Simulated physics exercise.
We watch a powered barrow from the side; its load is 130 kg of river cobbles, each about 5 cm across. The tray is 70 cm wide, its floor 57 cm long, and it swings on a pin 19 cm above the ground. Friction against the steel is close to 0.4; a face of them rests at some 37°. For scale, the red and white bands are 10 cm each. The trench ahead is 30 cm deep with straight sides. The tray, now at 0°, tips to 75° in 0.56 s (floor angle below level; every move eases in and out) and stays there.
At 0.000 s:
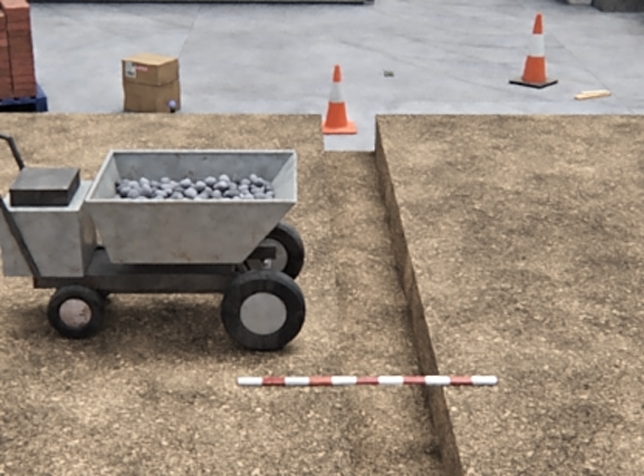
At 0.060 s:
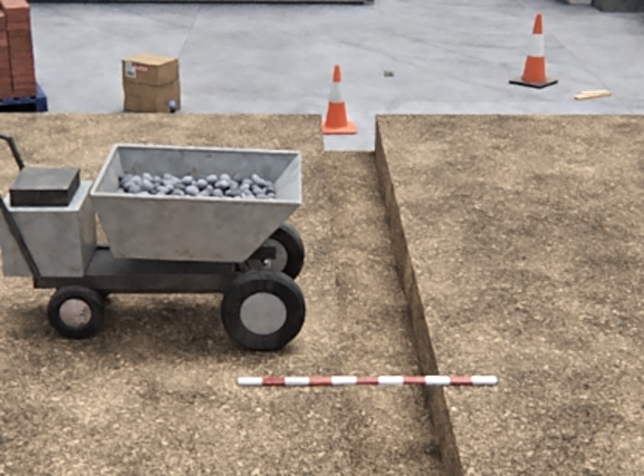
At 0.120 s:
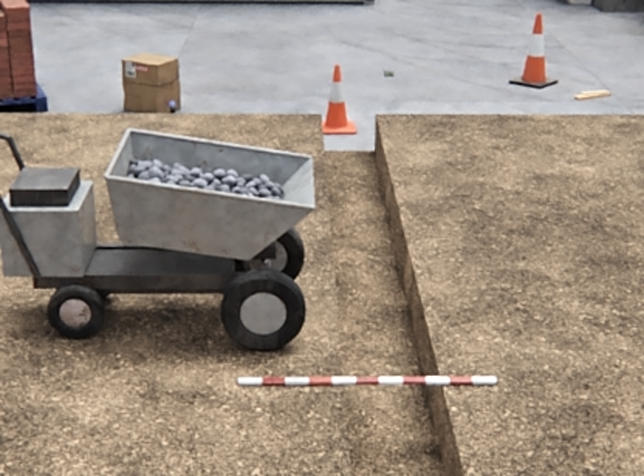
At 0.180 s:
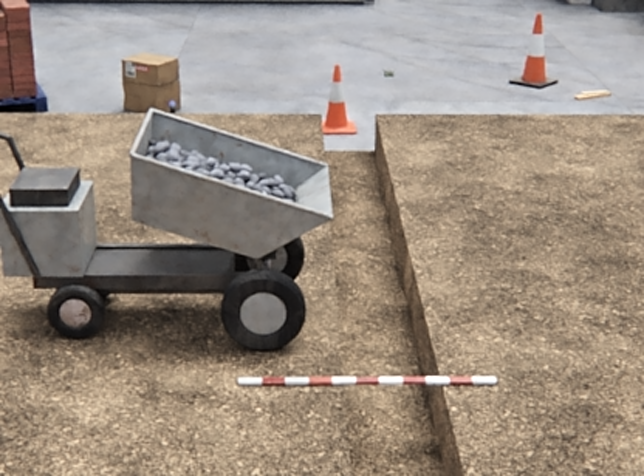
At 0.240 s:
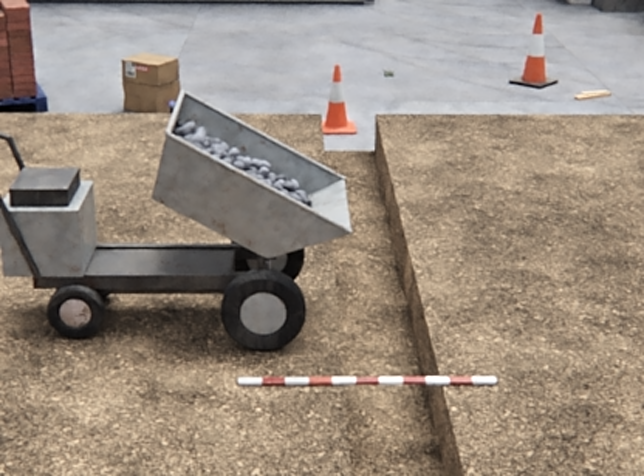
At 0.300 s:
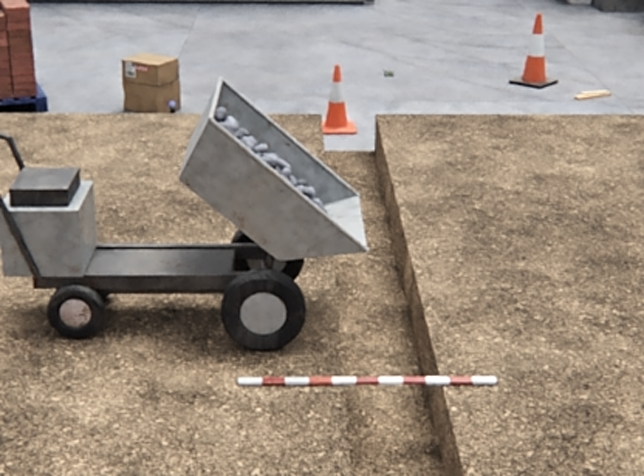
A grey powered barrow with black wheels stands at the left on brown, gritty ground, seen from the side and slightly above in a paved yard. Grey stones fill its tray, a trench edge and a red-and-white striped rod lie to the right, and orange cones, a cardboard box and bricks sit behind. The tray tilts steeply down to the right, its rear rising as the stones shift with it, while the camera stays still.
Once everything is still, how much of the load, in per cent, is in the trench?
Some 34 per cent of it.
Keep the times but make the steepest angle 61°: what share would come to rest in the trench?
Then about 40 per cent.
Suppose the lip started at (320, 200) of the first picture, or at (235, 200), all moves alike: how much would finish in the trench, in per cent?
First some 15, then 85 per cent.
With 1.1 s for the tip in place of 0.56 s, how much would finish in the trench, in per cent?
Then about 55 per cent.
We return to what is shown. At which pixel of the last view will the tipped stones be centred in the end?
Their middle is at about (472, 315).
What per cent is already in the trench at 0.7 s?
About 15 per cent by then.
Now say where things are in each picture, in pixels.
The first frame shows lip at (295, 202), floor tilted 0°, highest stones at (193, 186).
In the second frame, the tray is at 2°, its lip at (300, 203); the top of the load is at (172, 183); the stones move at 0.6 m/s on average.
The third frame shows lip at (314, 208), floor tilted 9°, highest stones at (150, 169); the stones move at 1.1 m/s on average.
The fourth frame shows lip at (332, 218), floor tilted 18°, highest stones at (161, 150); the stones move at 1.6 m/s on average.
The fifth frame shows lip at (351, 232), floor tilted 30°, highest stones at (184, 133); the stones move at 1.8 m/s on average.
In the sixth frame, the tray is at 42°, its lip at (367, 251); the top of the load is at (216, 119); the stones move at 1.9 m/s on average.
After 0.4 s the floor is at 63°; 100 % in the tray; the foremost stones are at (357, 256).
After 0.7 s the floor is at 75°; 71 % in the tray, 17 % in the trench, 12 % past the trench; the foremost stones are at (458, 314).
After 1.0 s the floor is at 75°; 4 % in the tray, 30 % in the trench, 67 % past the trench; the foremost stones are at (638, 297).
After 3.0 s the floor is at 75°; 0 % in the tray, 34 % in the trench, 66 % past the trench; the foremost stones are past the picture's edge.
